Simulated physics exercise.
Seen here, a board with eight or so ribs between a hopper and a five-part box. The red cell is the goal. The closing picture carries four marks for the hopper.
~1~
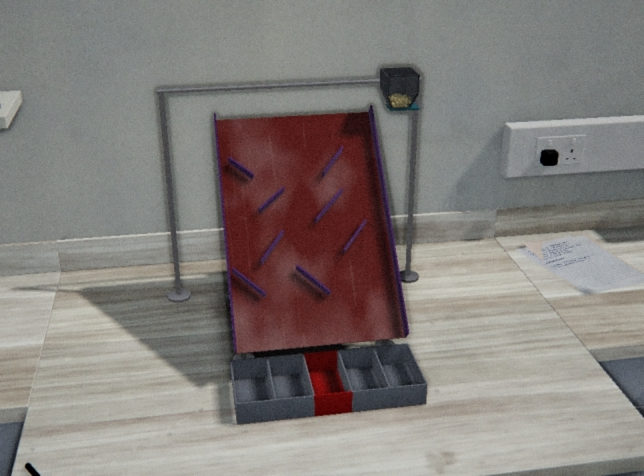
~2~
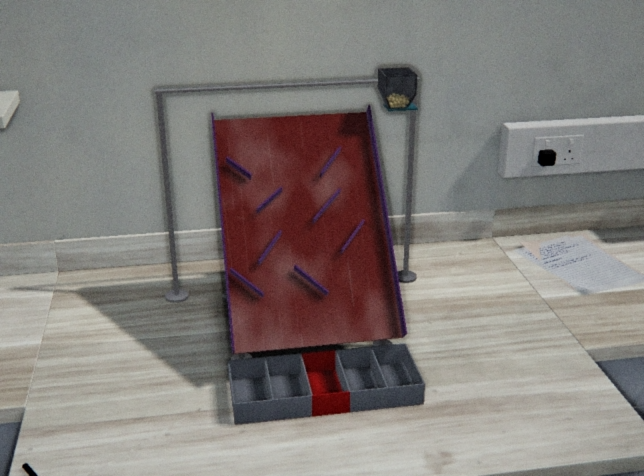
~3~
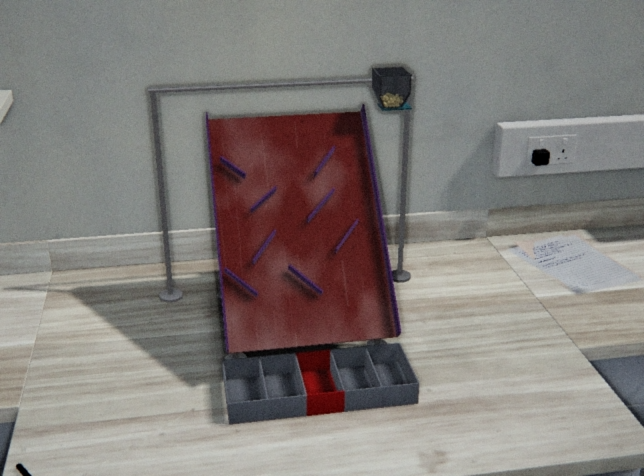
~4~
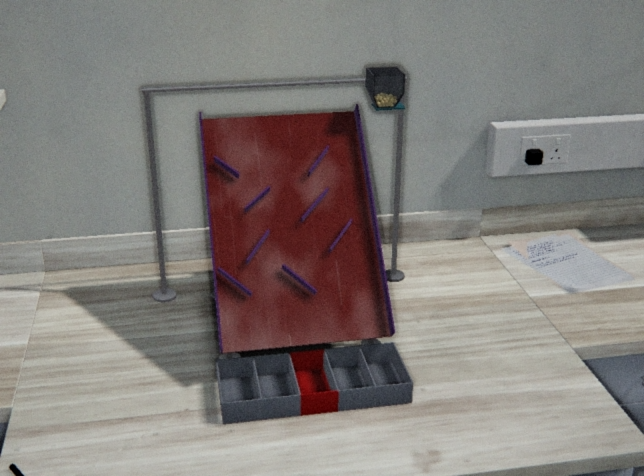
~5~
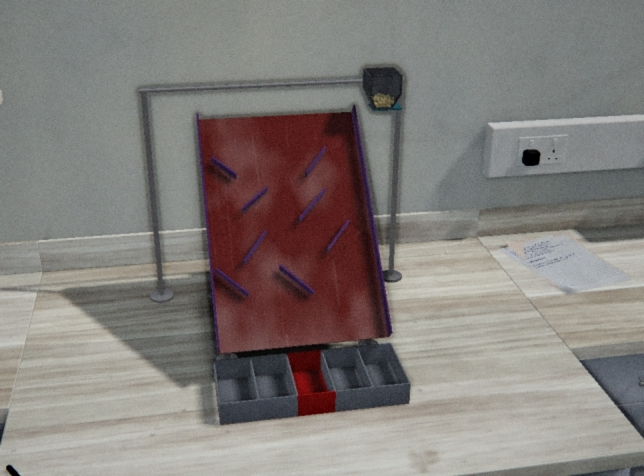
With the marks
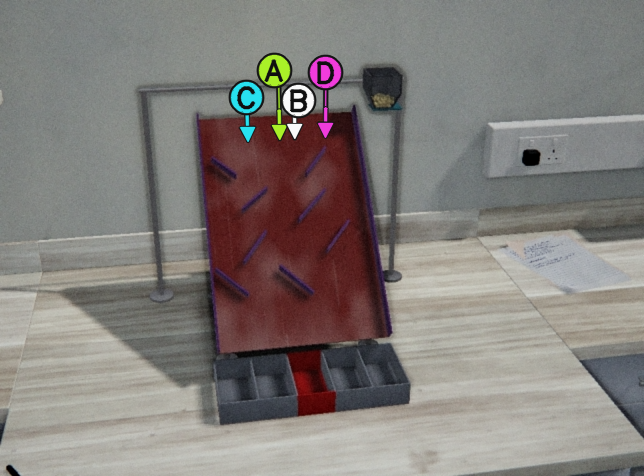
We see a tilted red board with purple ribs between a small dark hopper and a five-part grey box with a red middle cell; nothing in the setup moves, while the view shifts slightly, carrying everything a little left.
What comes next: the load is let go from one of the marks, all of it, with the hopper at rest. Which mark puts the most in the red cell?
Best: C.
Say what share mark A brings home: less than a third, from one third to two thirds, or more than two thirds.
Less than a third.
On the marked copy, mark A meets the board at (279, 134); mark B meets the board at (294, 133); mark C meets the board at (247, 136); mark D meets the board at (325, 132).
Choosing A, about a tenth in the red cell, the larger part in other cells, about a tenth outside the box.
Choosing B, just a few in the red cell, almost all in other cells, about a tenth outside the box.
Choosing C, roughly half in the red cell, roughly half in other cells.
Choosing D, about a tenth in the red cell, the larger part in other cells, about a tenth outside the box.
